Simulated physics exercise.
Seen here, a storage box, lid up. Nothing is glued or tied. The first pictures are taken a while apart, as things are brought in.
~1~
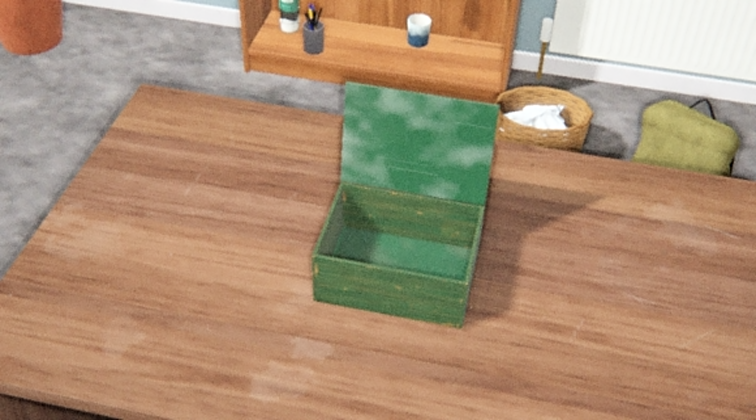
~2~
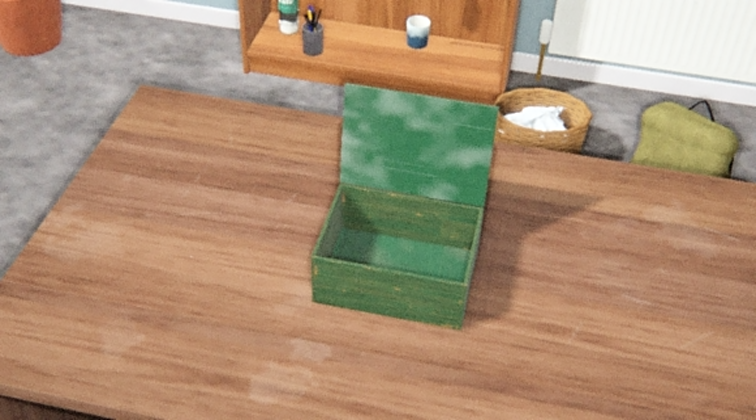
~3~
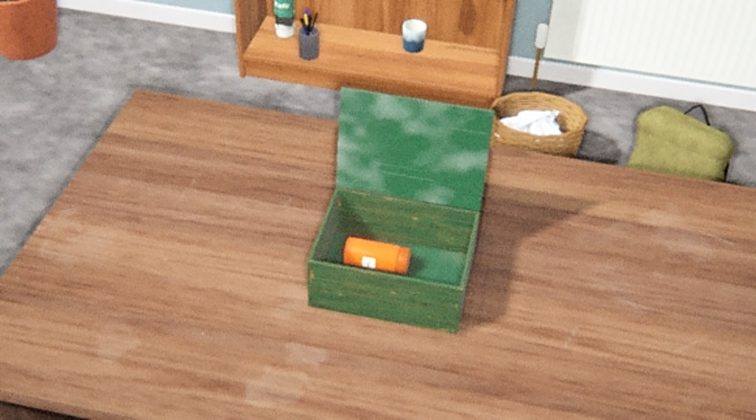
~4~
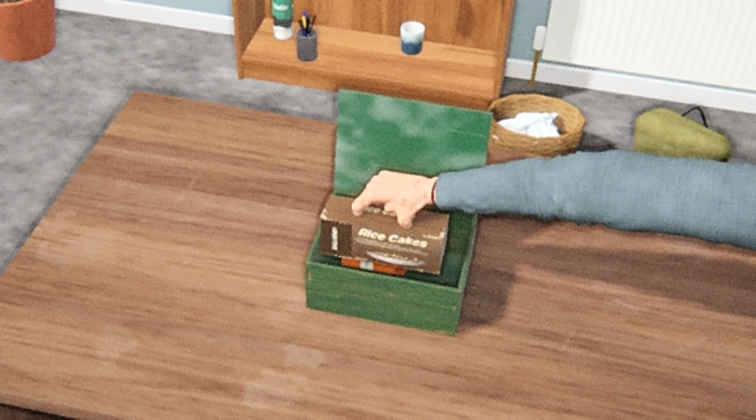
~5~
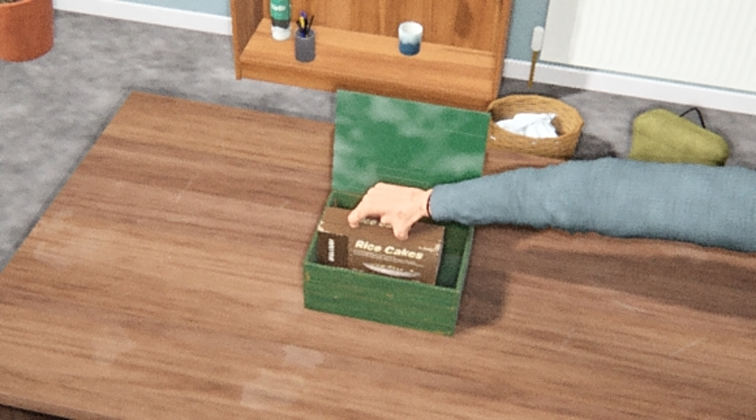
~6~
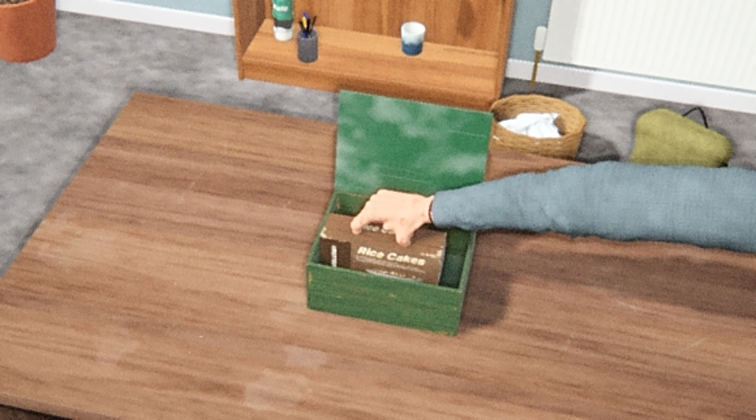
The footage shows an open green box on a wooden table, empty at first, then with an orange shaker lying inside. A hand reaching in from the right lowers a brown rice cakes carton into the box and keeps hold of it.
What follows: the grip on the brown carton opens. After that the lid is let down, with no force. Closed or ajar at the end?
It sits on the rim.
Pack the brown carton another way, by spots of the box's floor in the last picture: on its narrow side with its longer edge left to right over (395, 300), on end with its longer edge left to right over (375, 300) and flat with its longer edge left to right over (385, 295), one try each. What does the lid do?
In the first case it closes; in the second case it is held up; in the third case it sits on the rim.
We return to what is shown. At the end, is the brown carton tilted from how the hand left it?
It tips.
Then, 1.20 s later than the last frame, lid starting down; brown carton tilted by 48° near (380, 274); orange shaker moved about its own width.
Then, 1.80 s later than the last frame, lid 36° above the rim; brown carton tilted by 48° near (380, 274); orange shaker moved about its own width.
When it is over, lid shut; lying over in the box, brown carton; moved from the start, orange shaker. End places, in pixels of the last picture, brown carton near (380, 274).
